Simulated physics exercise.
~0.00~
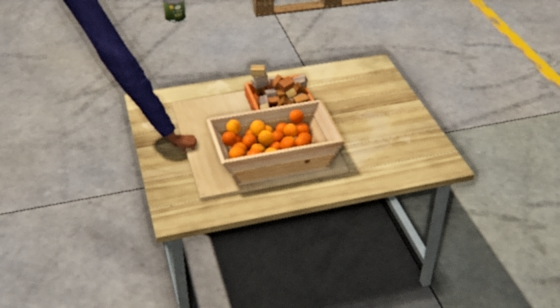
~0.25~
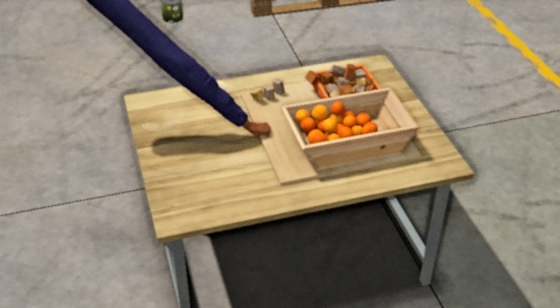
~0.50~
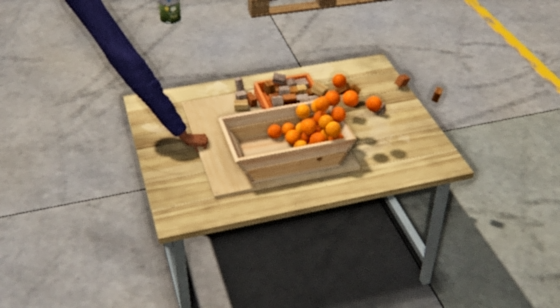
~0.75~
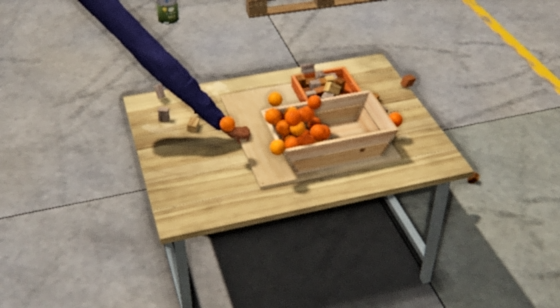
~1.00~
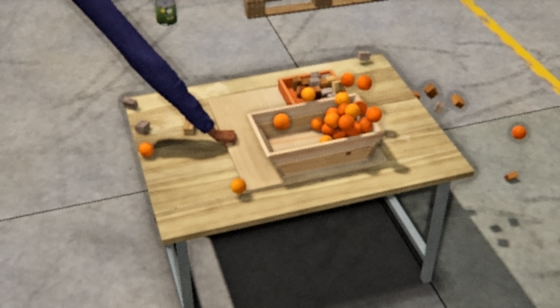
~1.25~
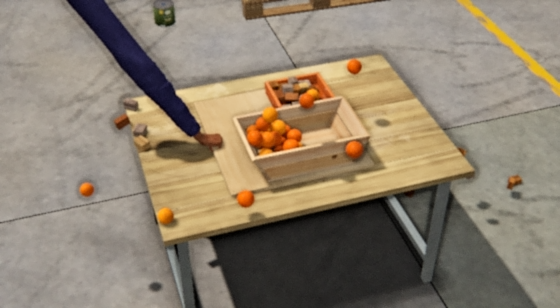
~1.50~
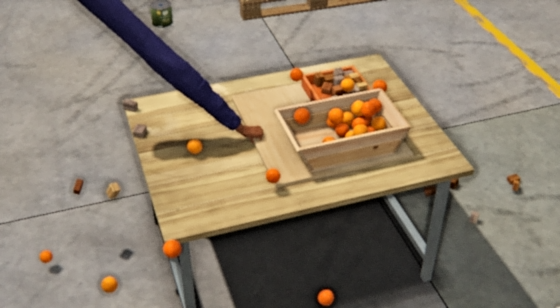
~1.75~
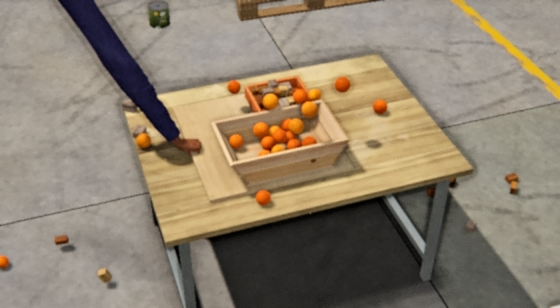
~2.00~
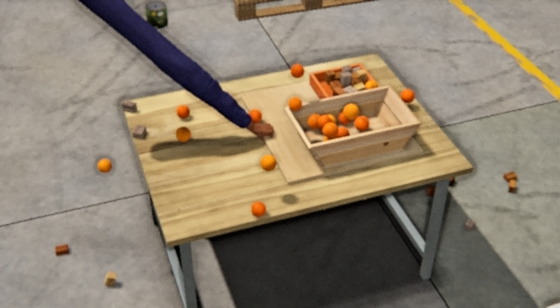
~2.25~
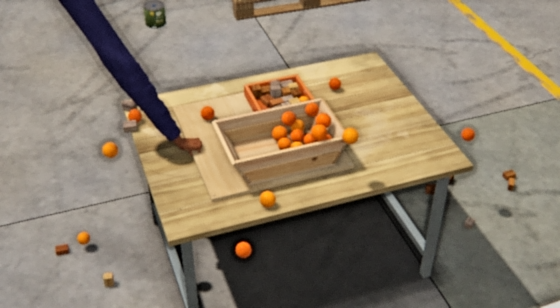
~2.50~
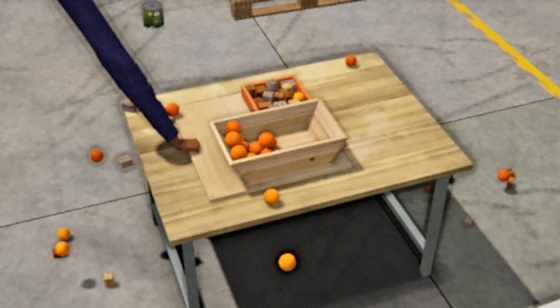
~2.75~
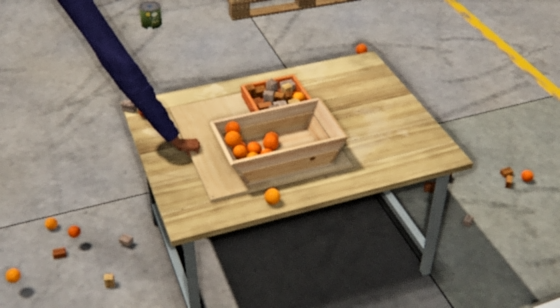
A dark-sleeved arm slides a board back and forth across a pale wooden table, seen from above on a grey concrete floor with a yellow line at upper right. Fixed to the board are a wooden crate of oranges in front and a smaller orange crate of wooden blocks behind. As the board moves right and left repeatedly, blocks fly out first, then oranges spill over the ends, rolling across the tabletop and dropping to the floor on both sides. Finally the board rests at the left, with many oranges gone from the wooden crate and several blocks still in the other.
